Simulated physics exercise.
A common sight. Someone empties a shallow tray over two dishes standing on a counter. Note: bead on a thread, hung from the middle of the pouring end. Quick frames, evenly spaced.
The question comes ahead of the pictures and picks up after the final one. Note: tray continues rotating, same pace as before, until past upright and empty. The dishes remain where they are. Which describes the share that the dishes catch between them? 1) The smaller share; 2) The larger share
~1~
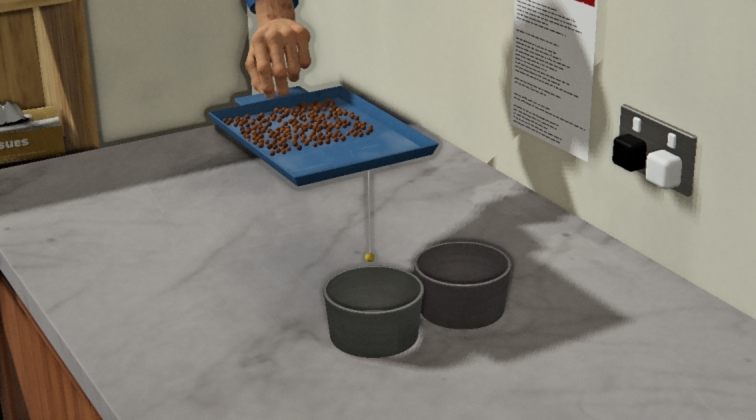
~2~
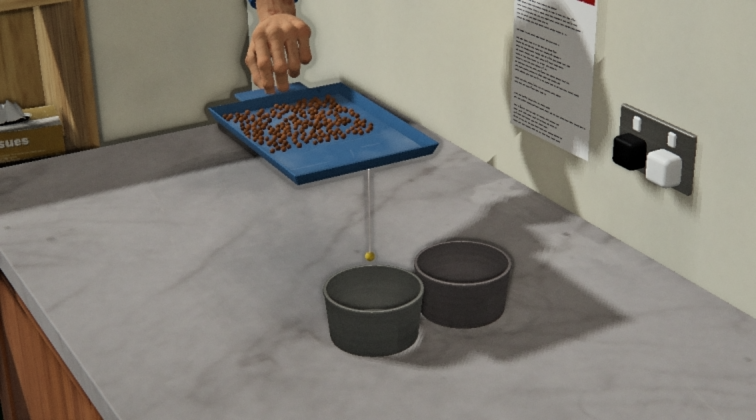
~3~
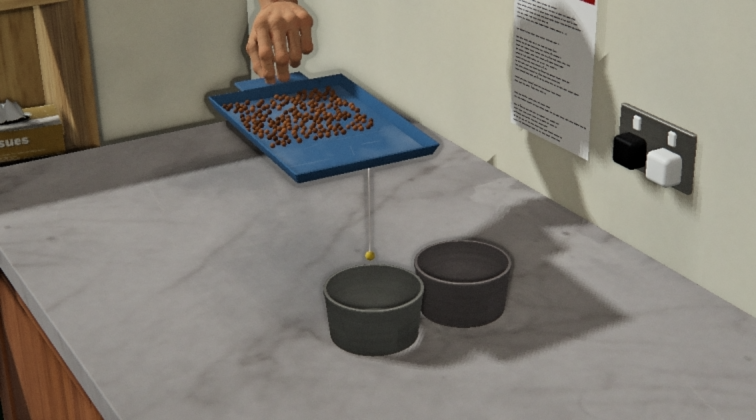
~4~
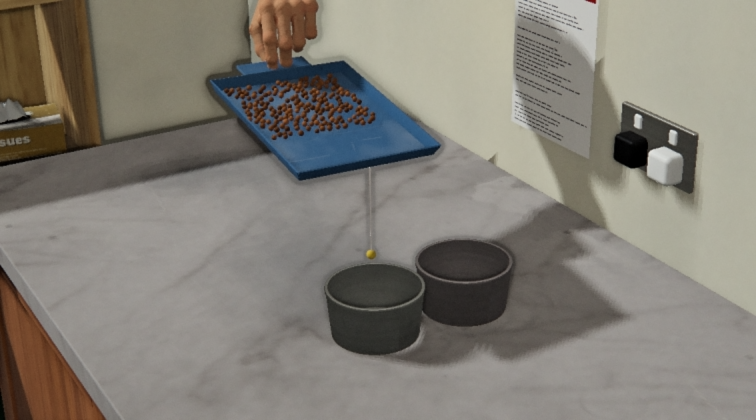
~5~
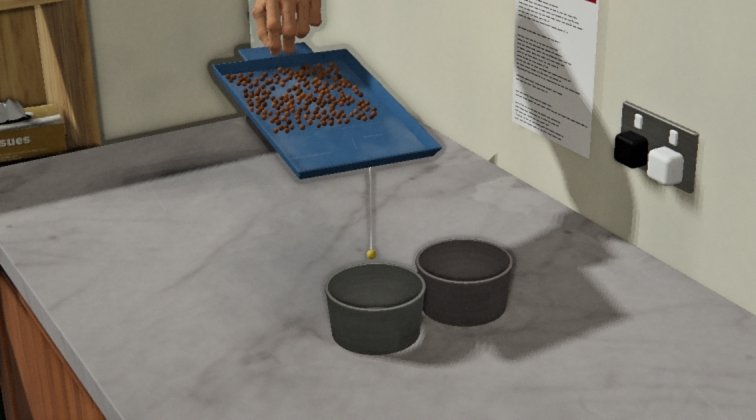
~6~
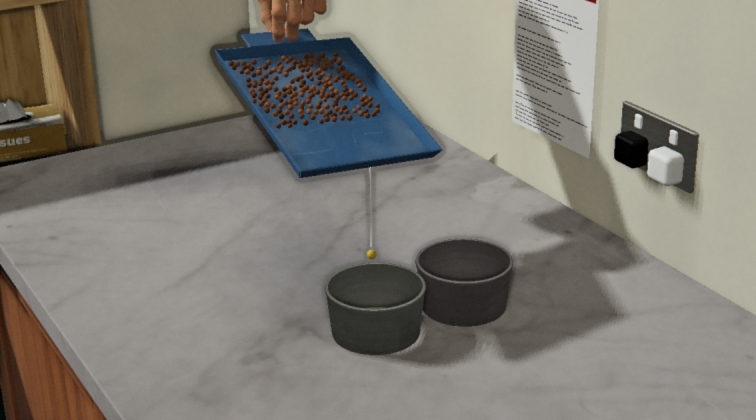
Option 2: The larger share.
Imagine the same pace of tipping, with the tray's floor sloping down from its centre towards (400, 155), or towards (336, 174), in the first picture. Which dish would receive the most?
First place: The dish to the right; second place: The dish to the left.
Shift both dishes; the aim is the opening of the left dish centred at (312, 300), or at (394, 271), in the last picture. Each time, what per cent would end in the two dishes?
Trial 1 near 50 percent, trial 2 near 70 percent.
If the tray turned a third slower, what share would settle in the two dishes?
It would be close to 90 per cent.
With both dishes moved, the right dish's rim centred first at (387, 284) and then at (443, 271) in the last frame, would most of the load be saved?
Try 1: A lesser share; try 2: The greater share.
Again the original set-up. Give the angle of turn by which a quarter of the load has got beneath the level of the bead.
That would be about 65 degrees from level.
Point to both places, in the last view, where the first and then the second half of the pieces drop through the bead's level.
I'd say around (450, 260) at first, then around (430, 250).
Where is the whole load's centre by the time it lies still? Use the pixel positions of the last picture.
Centre at rest, last view: Approx. (457, 306).
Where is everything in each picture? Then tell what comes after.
The first frame shows corners of the pouring end (298, 174) and (432, 143), level; middle of the load (300, 125), cereal balls; left dish (398, 328); right dish (489, 301); bead on its thread (370, 257).
The second frame shows corners of the pouring end (298, 173) and (432, 143), level; middle of the load (300, 122).
The third frame shows corners of the pouring end (298, 172) and (433, 143), tipped barely, lowest at the right corner; middle of the load (300, 115).
The fourth frame shows corners of the pouring end (300, 169) and (435, 144), tipped a little, lowest at the right corner; middle of the load (302, 105).
The fifth frame shows corners of the pouring end (302, 168) and (435, 146), tipped a little, lowest at the right corner; middle of the load (303, 96).
The sixth frame shows corners of the pouring end (303, 168) and (436, 147), tipped clearly, lowest at the right corner; middle of the load (307, 88); left dish (400, 325); right dish (490, 298).
Just after the last frame, tray tipped steeply; roughly half on the tray; about a tenth in the left dish; roughly a quarter in the right dish; just a few outside both; roughly a third in the air.
A moment on, tray tipped past a quarter turn; roughly a quarter in the left dish; roughly two thirds in the right dish; about a tenth outside both; about a tenth in the air.
Further on, tray tipped past a quarter turn; roughly a quarter in the left dish; roughly two thirds in the right dish; about a tenth outside both.
When it is over, tray tipped past a quarter turn; roughly a quarter in the left dish; roughly two thirds in the right dish; about a tenth outside both.
